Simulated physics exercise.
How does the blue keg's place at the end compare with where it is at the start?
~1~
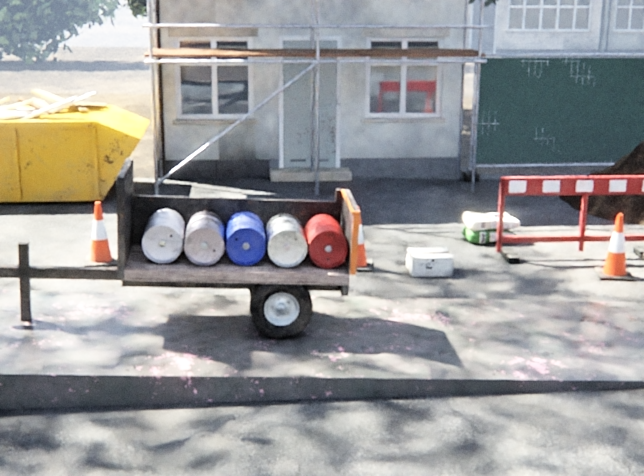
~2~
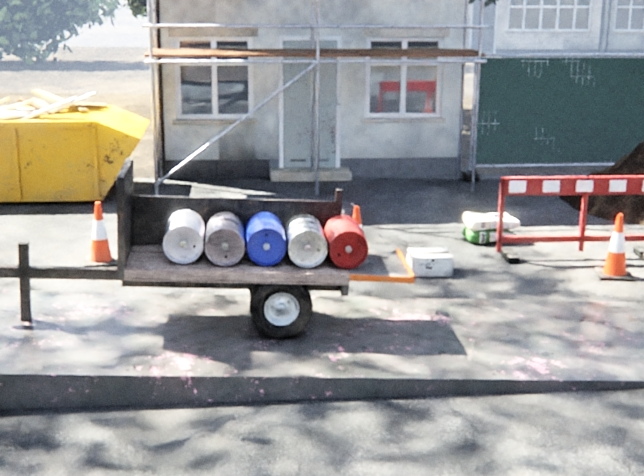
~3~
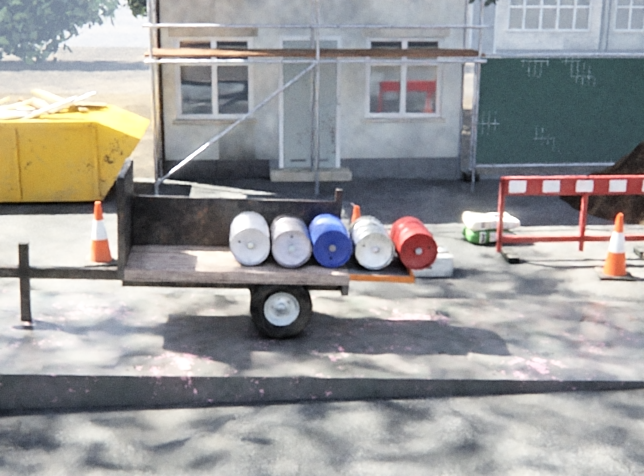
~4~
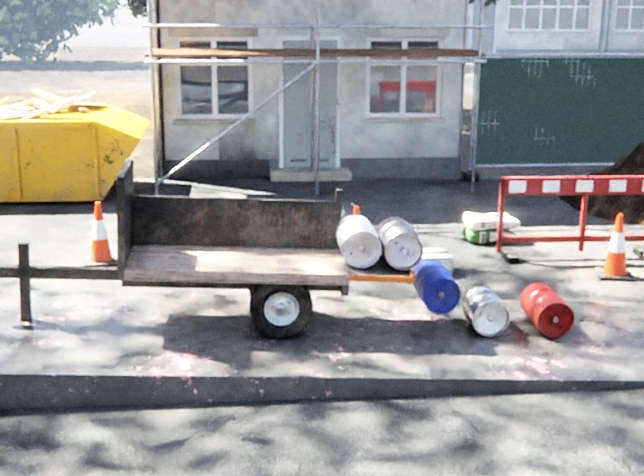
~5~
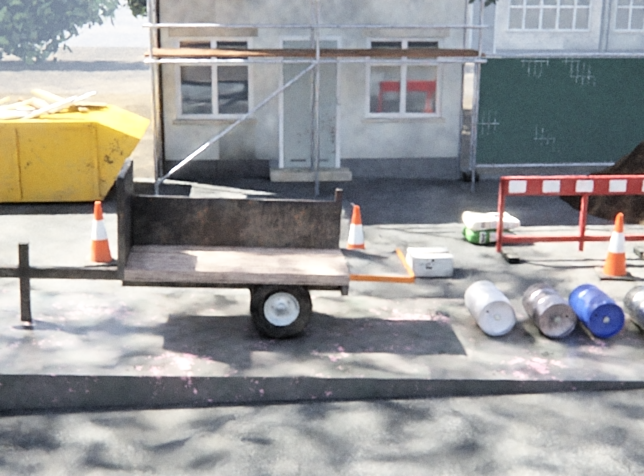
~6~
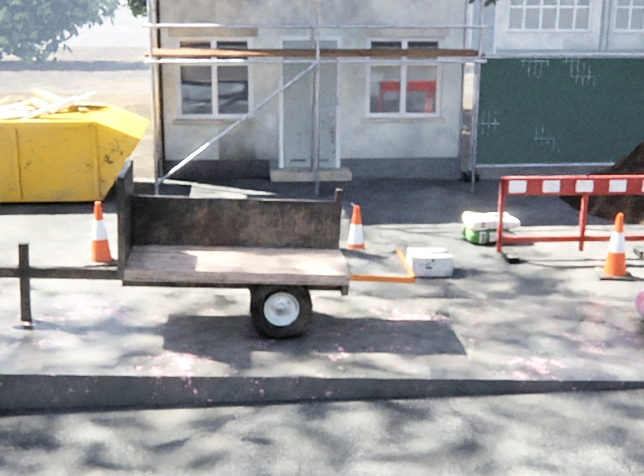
At the start the blue keg lies in the middle of the row on the trailer bed. By the end it is off the trailer and has rolled away over the ground to the far right, at or past the edge of the view.
